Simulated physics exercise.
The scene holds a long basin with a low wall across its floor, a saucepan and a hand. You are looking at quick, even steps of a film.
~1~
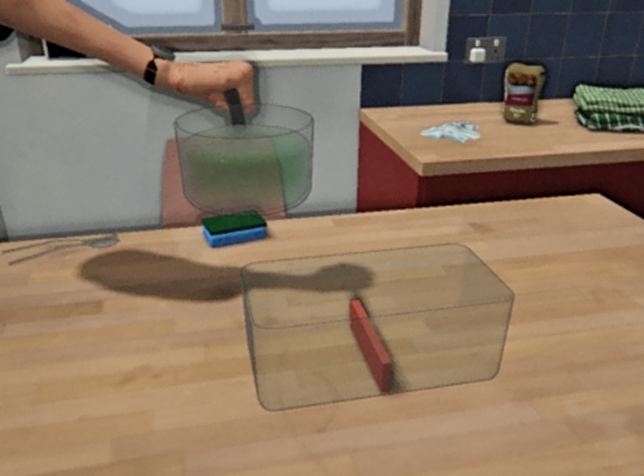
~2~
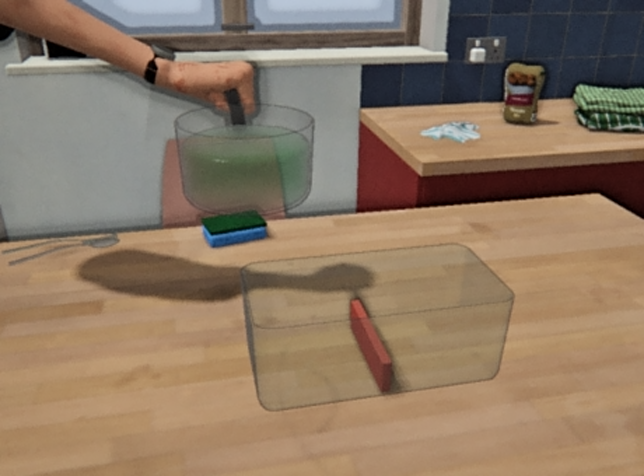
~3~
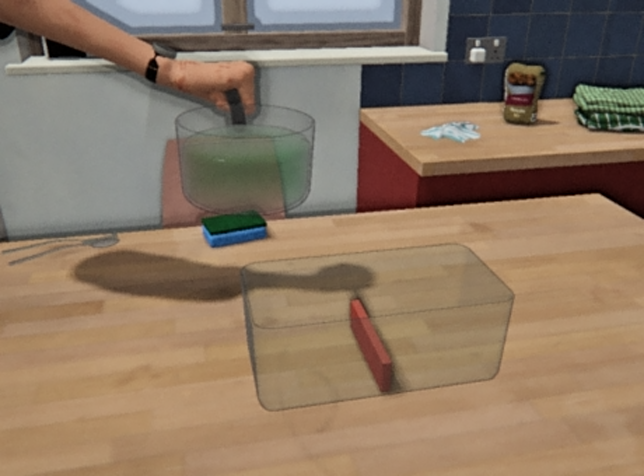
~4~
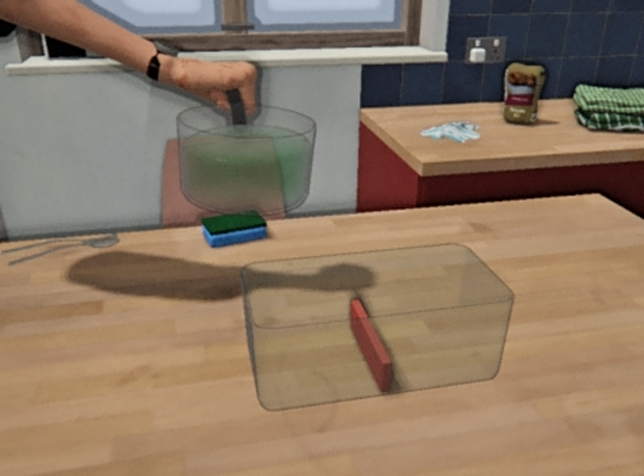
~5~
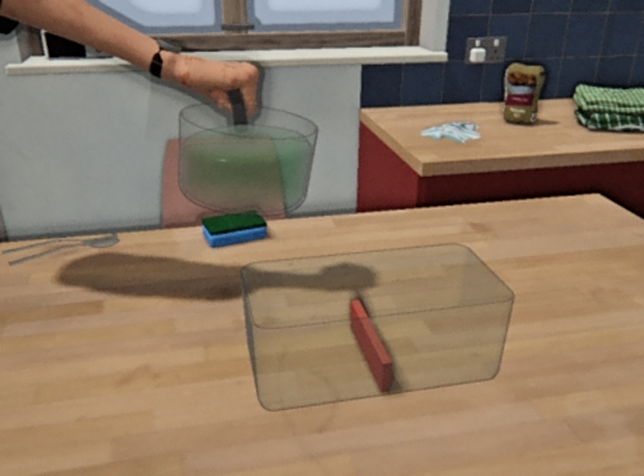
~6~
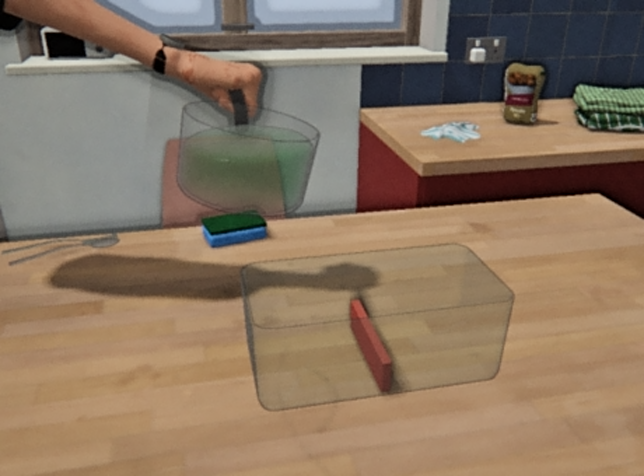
A hand holding a saucepan of green liquid above a wooden worktop, slowly tilting it slightly rightward near a clear, low-walled basin.
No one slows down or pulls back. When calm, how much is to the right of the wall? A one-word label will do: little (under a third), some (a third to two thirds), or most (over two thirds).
Some.
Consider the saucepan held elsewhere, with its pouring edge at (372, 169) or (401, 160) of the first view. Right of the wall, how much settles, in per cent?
Start one gives close to 95 percent, start two close to 95 percent.
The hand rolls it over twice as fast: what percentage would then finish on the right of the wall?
I'd put it at some 35 percent.
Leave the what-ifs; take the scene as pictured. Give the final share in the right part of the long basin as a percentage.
Close to 50 percent.
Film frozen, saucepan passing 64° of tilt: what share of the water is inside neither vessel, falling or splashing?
I'd put it near 25 per cent.
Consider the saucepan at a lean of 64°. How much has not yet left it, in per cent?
About 70 per cent.
A moment on, the saucepan is tipped part way and 71 per cent is still to pour, 3 is left of the wall and 0 right of it.
Next, the saucepan is tipped on its side and 20 per cent is still to pour, 16 is left of the wall and 44 right of it.
Then the saucepan is tipped on its side and 5 per cent is still to pour, 40 is left of the wall and 50 right of it.
Later the saucepan is tipped on its side and 1 per cent is still to pour, 46 is left of the wall and 51 right of it.
In the end 48 per cent lies left of the wall, 51 right of it and 1 outside.
